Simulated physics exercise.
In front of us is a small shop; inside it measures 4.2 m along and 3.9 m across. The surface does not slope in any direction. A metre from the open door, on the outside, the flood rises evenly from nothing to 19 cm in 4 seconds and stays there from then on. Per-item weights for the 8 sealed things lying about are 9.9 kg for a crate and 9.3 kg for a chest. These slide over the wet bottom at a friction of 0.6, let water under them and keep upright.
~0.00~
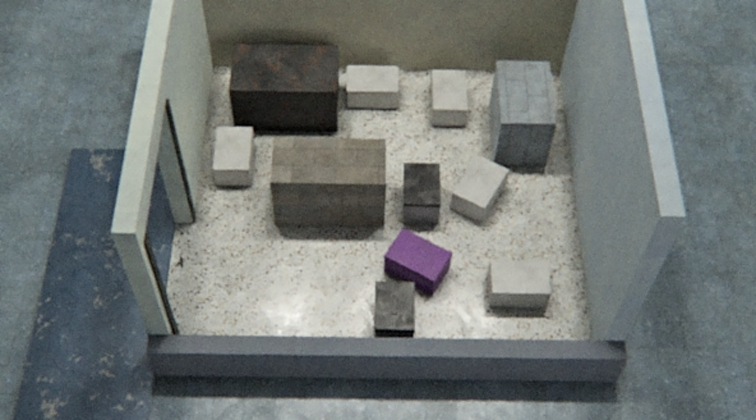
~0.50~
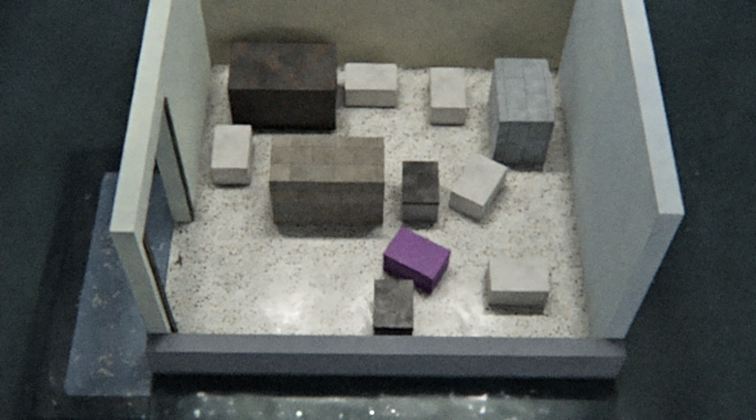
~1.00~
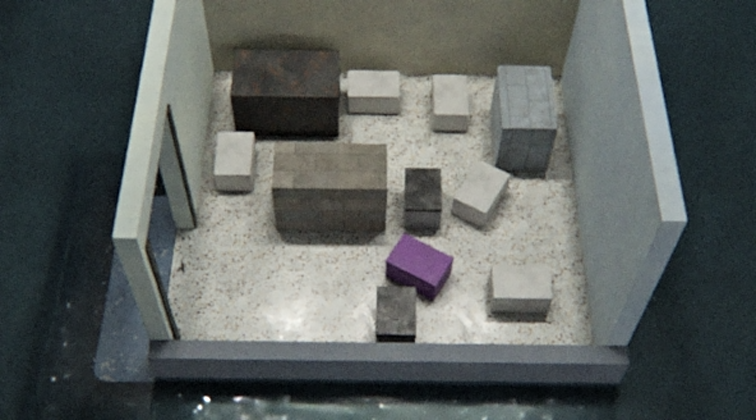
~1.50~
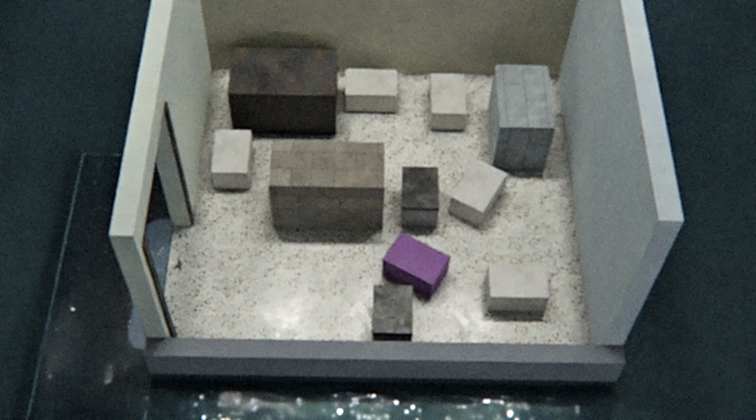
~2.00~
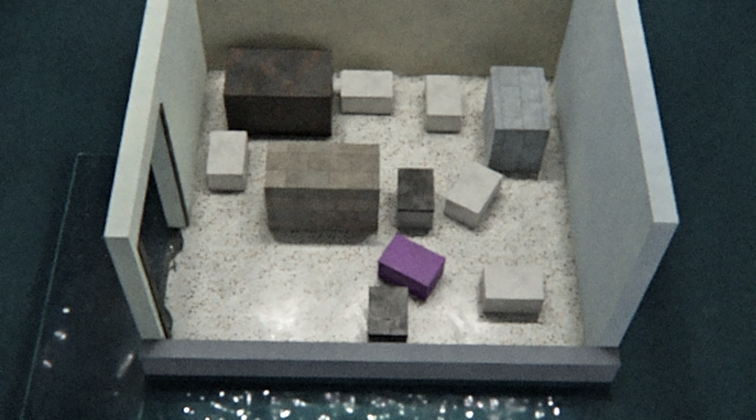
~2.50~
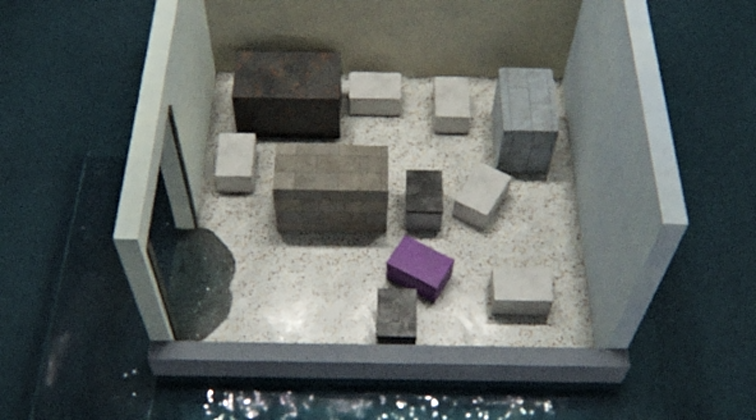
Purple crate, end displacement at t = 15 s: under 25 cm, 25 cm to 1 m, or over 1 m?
It gets shunted far.
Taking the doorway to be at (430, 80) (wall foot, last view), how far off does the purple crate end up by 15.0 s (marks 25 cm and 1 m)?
In that case the purple crate gets carried off.
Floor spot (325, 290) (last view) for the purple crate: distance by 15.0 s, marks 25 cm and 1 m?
So it journeys a long way.
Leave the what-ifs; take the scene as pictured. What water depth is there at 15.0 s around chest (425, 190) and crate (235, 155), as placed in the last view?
Some 11 cm at the first, some 9 cm at the second.
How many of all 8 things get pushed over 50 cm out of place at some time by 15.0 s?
The tally stands at 6.
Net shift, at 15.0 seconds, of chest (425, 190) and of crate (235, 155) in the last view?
10 cm, 100 cm.
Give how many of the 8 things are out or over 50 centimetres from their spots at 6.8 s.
2 of them.
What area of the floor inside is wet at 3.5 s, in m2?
Wet area: Approx. 2.5 m2.
After 3.5 s the purple crate is near (421, 261), 0.0 m from its start, aground; 0 afloat.
After 6.8 s the purple crate is near (562, 205), 1.7 m from its start, aground; 2 afloat.
After 11.0 s the purple crate is near (463, 134), 1.7 m from its start, afloat; 8 afloat.
After 15.0 s the purple crate is near (435, 110), 2.0 m from its start, afloat; 8 afloat.
